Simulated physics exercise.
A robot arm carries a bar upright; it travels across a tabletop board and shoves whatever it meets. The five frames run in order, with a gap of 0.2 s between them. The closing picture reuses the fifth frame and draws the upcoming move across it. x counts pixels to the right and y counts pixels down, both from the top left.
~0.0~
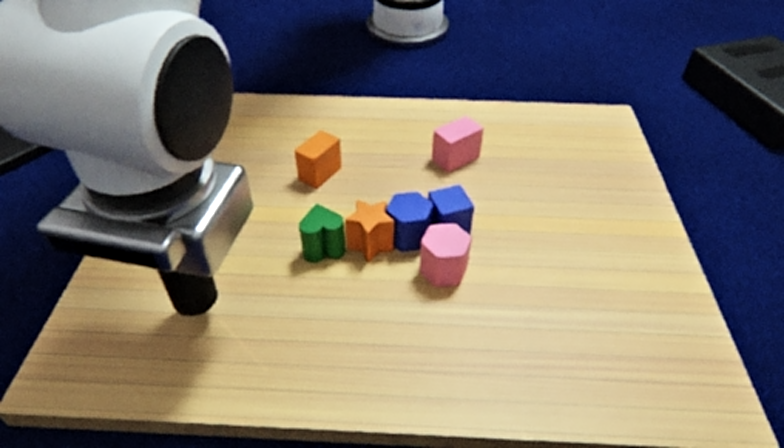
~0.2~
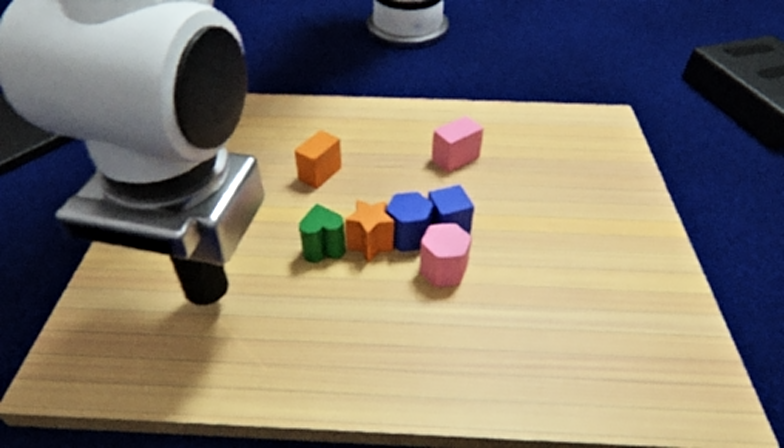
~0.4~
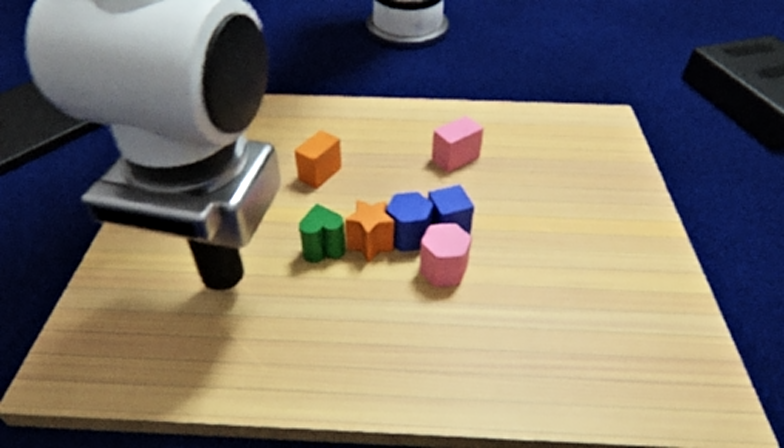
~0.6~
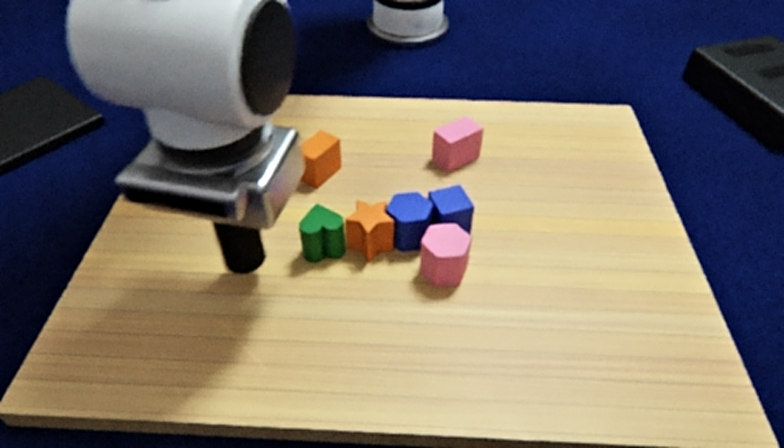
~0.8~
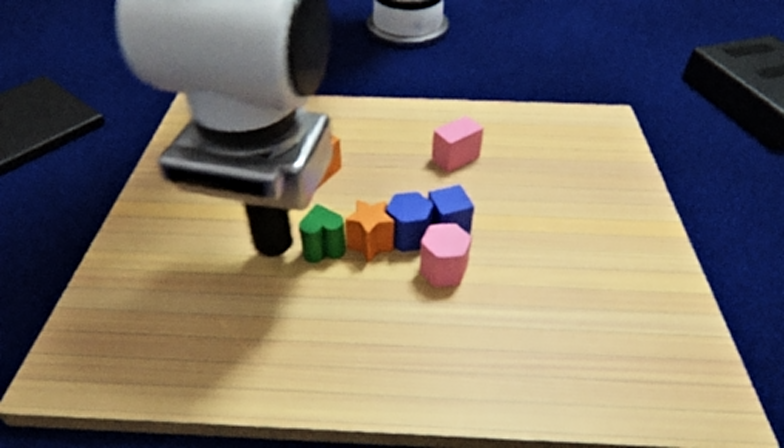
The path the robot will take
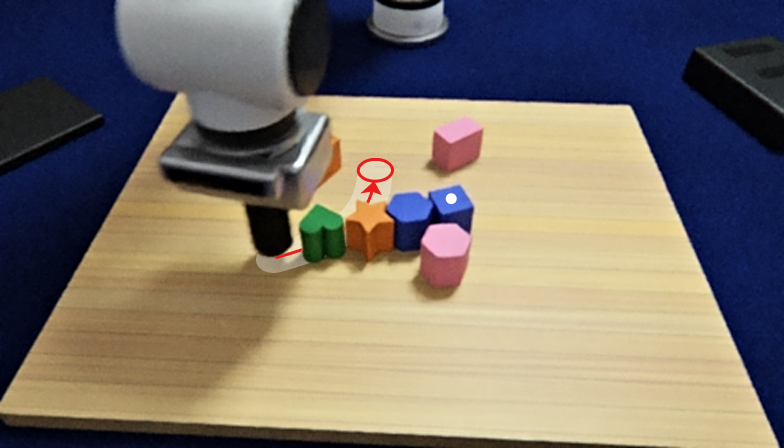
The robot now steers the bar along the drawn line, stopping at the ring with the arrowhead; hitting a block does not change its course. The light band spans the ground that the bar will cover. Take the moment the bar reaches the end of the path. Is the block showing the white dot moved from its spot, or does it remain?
At the end of the path, it will have moved.
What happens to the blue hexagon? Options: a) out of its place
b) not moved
I choose a.
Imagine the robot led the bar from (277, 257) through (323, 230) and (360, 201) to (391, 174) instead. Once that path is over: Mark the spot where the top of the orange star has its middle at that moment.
At the end it should sit near (391, 224).
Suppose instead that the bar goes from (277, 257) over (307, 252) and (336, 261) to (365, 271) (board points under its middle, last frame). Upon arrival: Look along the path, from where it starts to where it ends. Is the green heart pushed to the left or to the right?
Its shift is rightward.
Path on the board, from (277, 257) through (332, 237) and (366, 205) to (375, 170); the dot is on the blue square.
What follows on the original path. One third of the way, bar (331, 221); green heart (370, 218), turned 60° clockwise; orange star (406, 224), turned 15° anticlockwise; blue hexagon (437, 204), turned 30° anticlockwise; blue square (473, 191).
Two thirds of the way, bar (366, 189); green heart (383, 209), turned 100° clockwise; orange star (420, 225); blue hexagon (452, 204), turned 40° anticlockwise; blue square (483, 189).
At the end, bar (375, 155); green heart (383, 209), turned 100° clockwise; orange star (420, 225); blue hexagon (452, 204), turned 40° anticlockwise; blue square (483, 189).
